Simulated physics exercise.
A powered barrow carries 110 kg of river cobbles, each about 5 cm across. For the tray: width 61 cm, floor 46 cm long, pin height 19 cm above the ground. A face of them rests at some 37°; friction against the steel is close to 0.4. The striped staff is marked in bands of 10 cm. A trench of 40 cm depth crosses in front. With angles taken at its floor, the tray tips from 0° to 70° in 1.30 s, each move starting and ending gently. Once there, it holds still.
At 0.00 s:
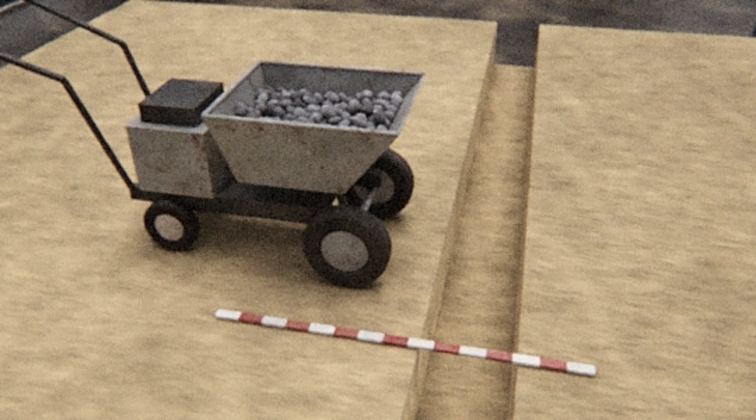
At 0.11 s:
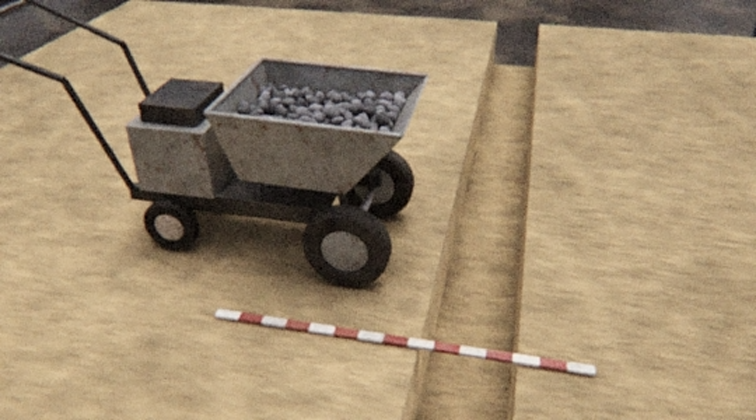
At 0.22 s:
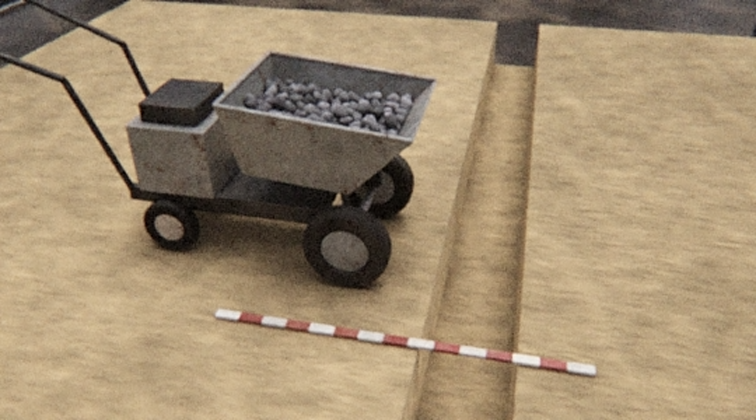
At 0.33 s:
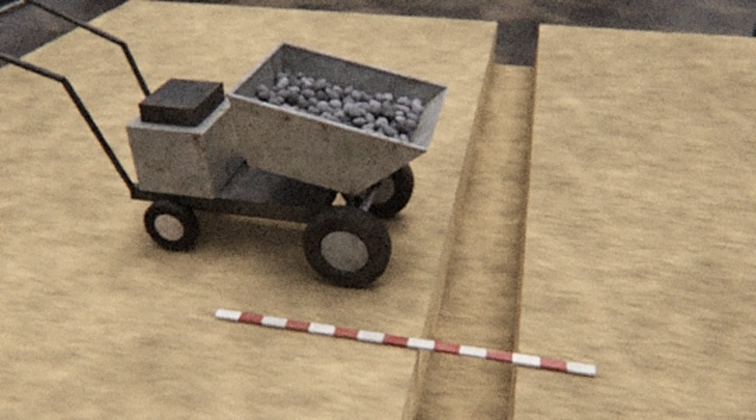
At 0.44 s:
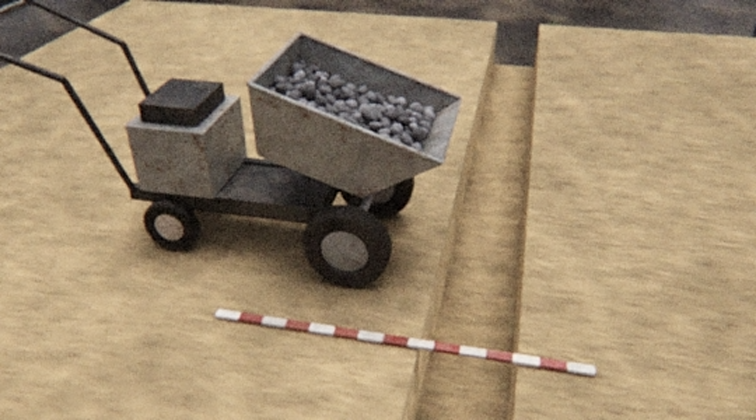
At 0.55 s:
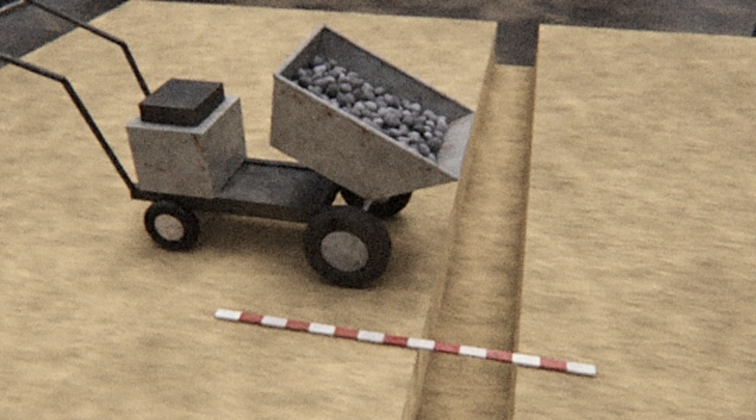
A strip of pale, sandy ground with a narrow trench running through it, dark ground behind, is seen from above at an angle by a still camera. A grey metal barrow with black wheels and handles stands left of the trench, its tray loaded with grey stones, and a red-and-white striped pole lies in front, across the trench. The tray, level at first, tilts steadily toward the right, its rear rising and its front lip lowering, while the stones shift inside it.
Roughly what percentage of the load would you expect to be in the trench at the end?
I'd expect around 58 per cent.
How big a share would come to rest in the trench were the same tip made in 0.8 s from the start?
In that case some 50 per cent.
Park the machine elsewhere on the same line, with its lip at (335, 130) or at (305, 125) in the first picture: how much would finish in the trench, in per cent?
Around 100 and then 95 percent.
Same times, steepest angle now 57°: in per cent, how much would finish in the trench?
Some 35% would finish there.
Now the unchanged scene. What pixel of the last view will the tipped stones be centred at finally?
The tipped stones centre close to (511, 313).
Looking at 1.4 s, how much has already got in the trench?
By then, around 10 percent.
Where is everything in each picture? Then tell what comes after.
In the first picture, the tray is at 0°, its lip at (398, 135); the top of the load is at (326, 105).
The second picture shows lip at (402, 137), floor tilted 1°, highest stones at (307, 103); the stones move at 0.2 m/s on average.
The third picture shows lip at (412, 142), floor tilted 5°, highest stones at (294, 97); the stones move at 0.4 m/s on average.
The fourth picture shows lip at (426, 151), floor tilted 11°, highest stones at (295, 87); the stones move at 0.5 m/s on average.
In the fifth picture, the tray is at 19°, its lip at (442, 163); the top of the load is at (302, 78); the stones move at 0.6 m/s on average.
In the sixth picture, the tray is at 27°, its lip at (458, 179); the top of the load is at (317, 71); the stones move at 0.7 m/s on average.
After 1.0 s the floor is at 59°; 100 % in the tray; the foremost stones are at (487, 221).
After 1.4 s the floor is at 70°; 71 % in the tray, 11 % in the trench, 19 % past the trench; the foremost stones are at (581, 267).
After 1.8 s the floor is at 70°; 35 % in the tray, 24 % in the trench, 41 % past the trench; the foremost stones are at (659, 286).
After 3.7 s the floor is at 70°; 0 % in the tray, 58 % in the trench, 42 % past the trench; the foremost stones are at (693, 292).
